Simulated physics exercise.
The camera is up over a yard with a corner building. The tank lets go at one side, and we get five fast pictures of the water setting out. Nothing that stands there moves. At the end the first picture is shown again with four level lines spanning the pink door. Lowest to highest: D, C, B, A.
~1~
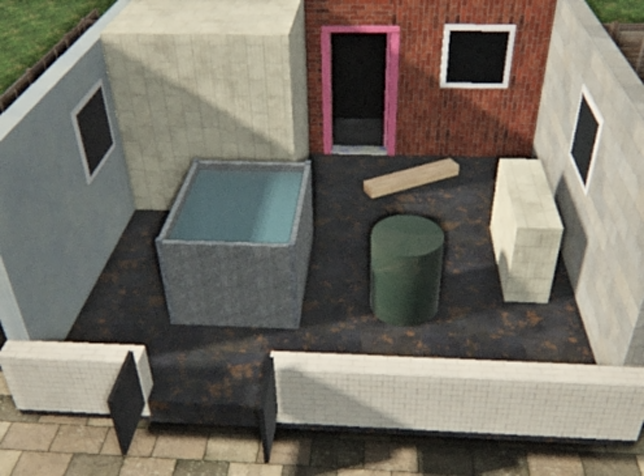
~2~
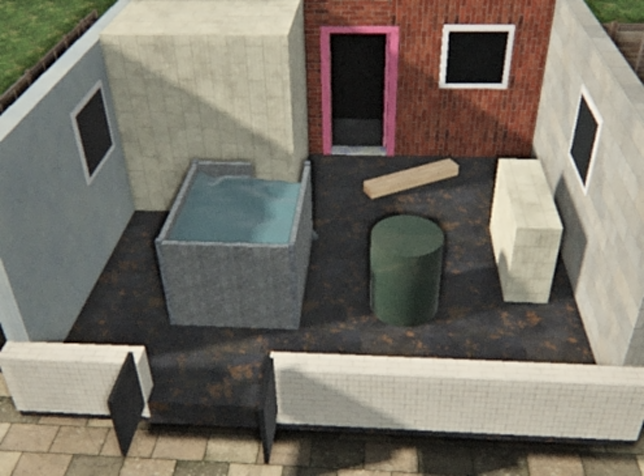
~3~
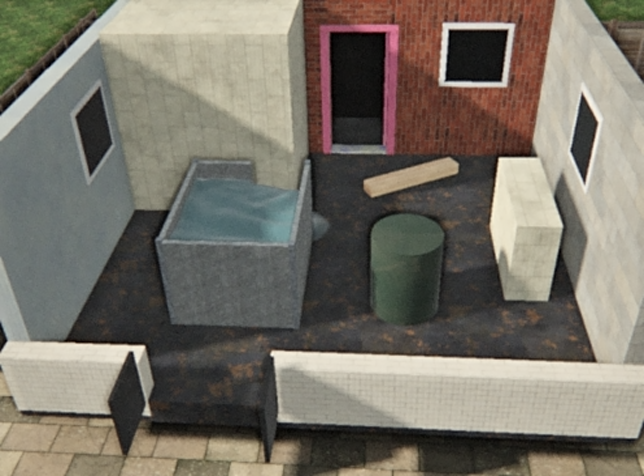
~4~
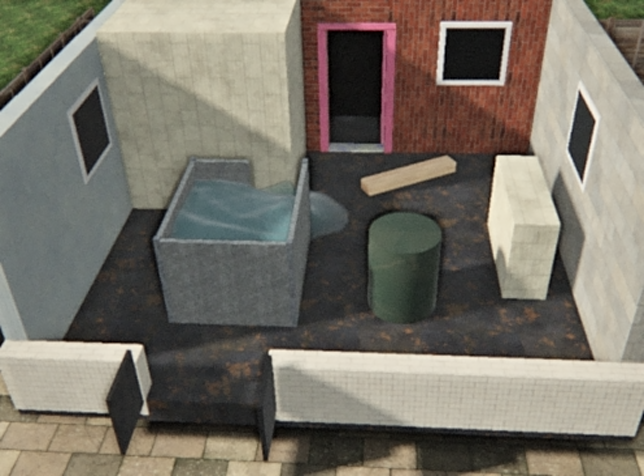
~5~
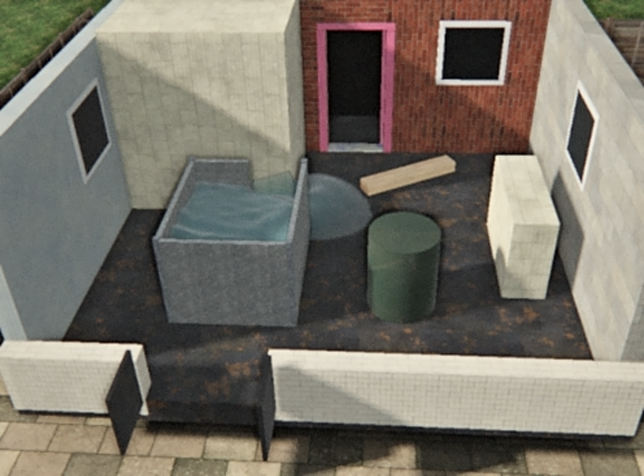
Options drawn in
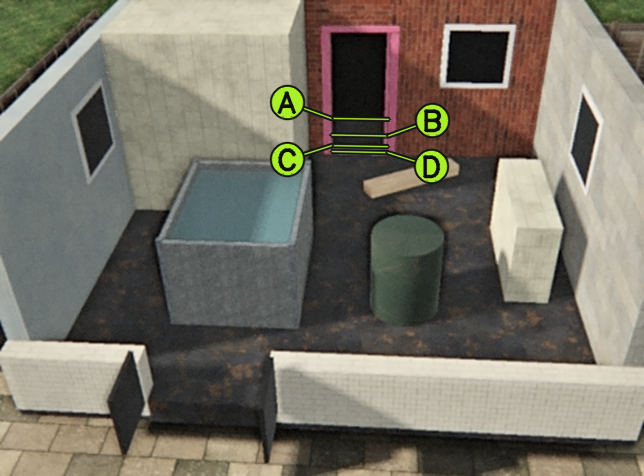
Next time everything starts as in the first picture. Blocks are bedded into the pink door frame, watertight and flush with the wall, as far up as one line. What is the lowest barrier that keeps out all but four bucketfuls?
Go for B.
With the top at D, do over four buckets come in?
Yes.
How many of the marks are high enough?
Two of them.
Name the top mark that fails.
That would be C.
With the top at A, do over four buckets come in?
No.
On the marked copy, A at (360, 118); B at (359, 135); C at (359, 146); D at (359, 152); from the bottom up D, C, B, A.
For mark A, nothing gets over.
For mark B, a splash gets over, under a bucket.
For mark C, some 15 bucketfuls get in.
For mark D, dozens of bucketfuls pour in.
